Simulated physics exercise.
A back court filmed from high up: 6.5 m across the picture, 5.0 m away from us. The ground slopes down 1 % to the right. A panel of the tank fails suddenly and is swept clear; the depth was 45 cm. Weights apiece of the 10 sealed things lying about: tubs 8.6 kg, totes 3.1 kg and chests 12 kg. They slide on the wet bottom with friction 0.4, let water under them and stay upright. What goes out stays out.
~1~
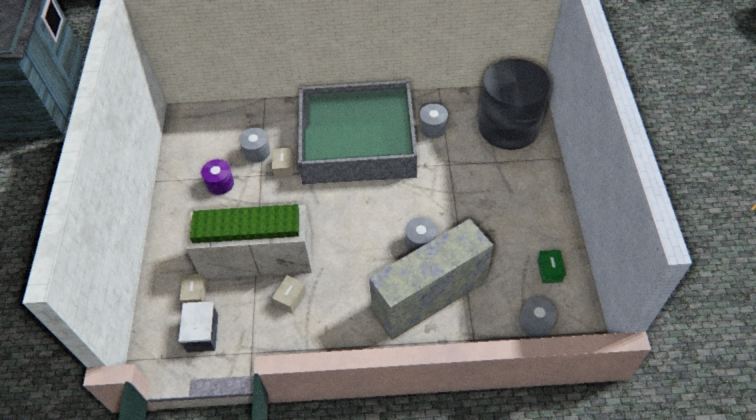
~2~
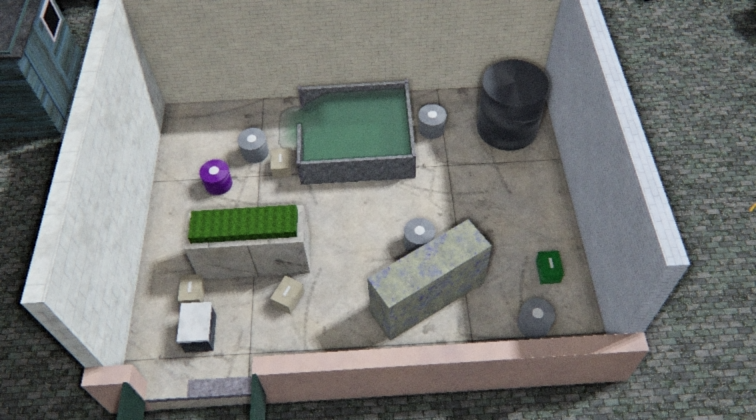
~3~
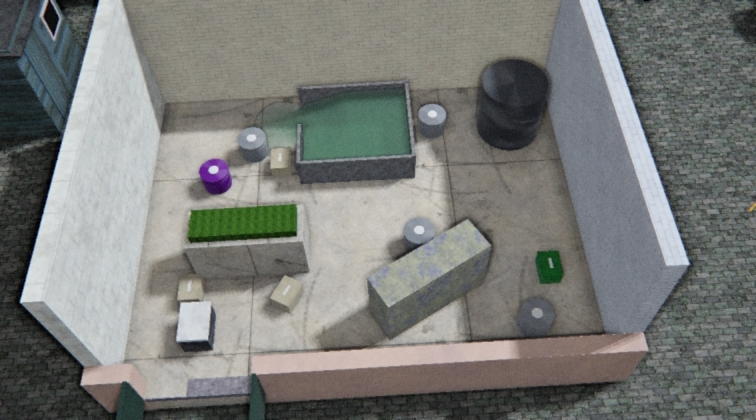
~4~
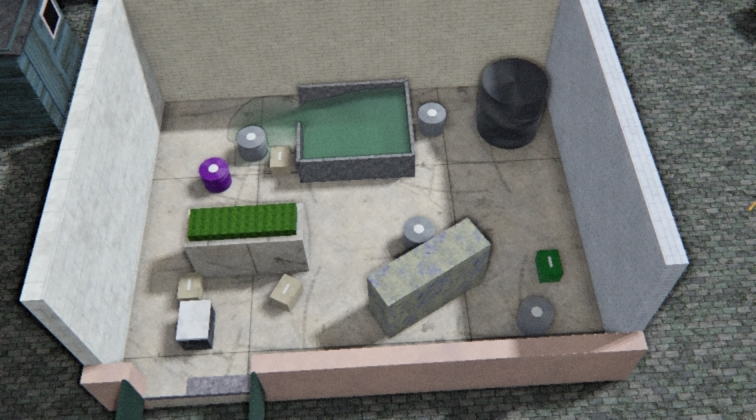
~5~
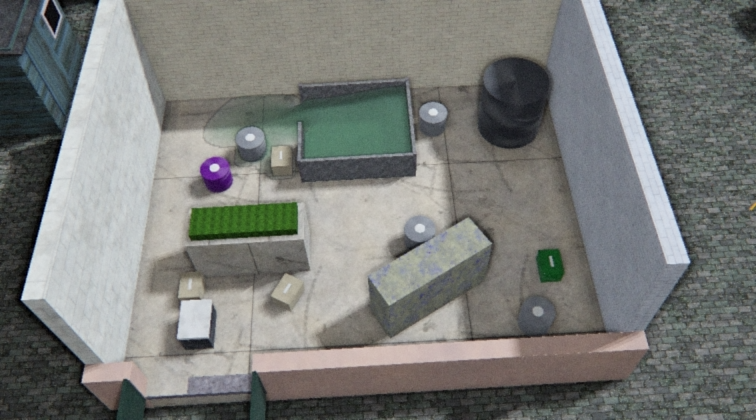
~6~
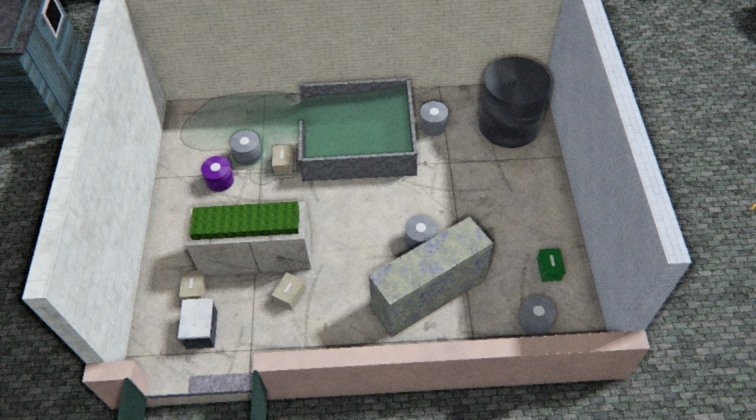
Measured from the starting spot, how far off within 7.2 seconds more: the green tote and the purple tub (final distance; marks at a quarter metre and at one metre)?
Green tote barely shifts; purple tub travels far.
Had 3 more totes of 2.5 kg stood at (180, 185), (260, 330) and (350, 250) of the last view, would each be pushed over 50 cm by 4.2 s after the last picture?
In turn: Past it, under, less.
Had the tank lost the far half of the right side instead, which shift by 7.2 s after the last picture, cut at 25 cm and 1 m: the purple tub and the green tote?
Then the purple tub stays put, the green tote gets carried off.
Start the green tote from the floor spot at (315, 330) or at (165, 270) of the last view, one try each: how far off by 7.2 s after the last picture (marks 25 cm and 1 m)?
In turn: It barely shifts; it travels far.
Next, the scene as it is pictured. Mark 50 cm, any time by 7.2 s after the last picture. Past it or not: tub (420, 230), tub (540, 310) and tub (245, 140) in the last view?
In that order: Under, under, over.
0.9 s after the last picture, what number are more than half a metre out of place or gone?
0 of them.
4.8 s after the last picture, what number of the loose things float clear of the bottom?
I count 0.
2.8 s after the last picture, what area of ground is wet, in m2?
About 12 m2.
Then, 0.9 s after the last picture the green tote is near (552, 261), 0.0 m from its start, aground; the purple tub is near (211, 172), 0.1 m from its start, aground; 0 of 10 are out; 0 afloat.
Then, 2.8 s after the last picture the green tote is near (552, 261), 0.0 m from its start, aground; the purple tub is near (235, 193), 0.6 m from its start, aground; 0 of 10 are out; 0 afloat.
Then, 4.8 s after the last picture the green tote is near (552, 261), 0.0 m from its start, aground; the purple tub is near (304, 195), 1.5 m from its start, aground; 0 of 10 are out; 0 afloat.
Then, 7.2 s after the last picture the green tote is near (552, 261), 0.0 m from its start, aground; the purple tub is near (324, 187), 1.7 m from its start, aground; 0 of 10 are out; 1 afloat.
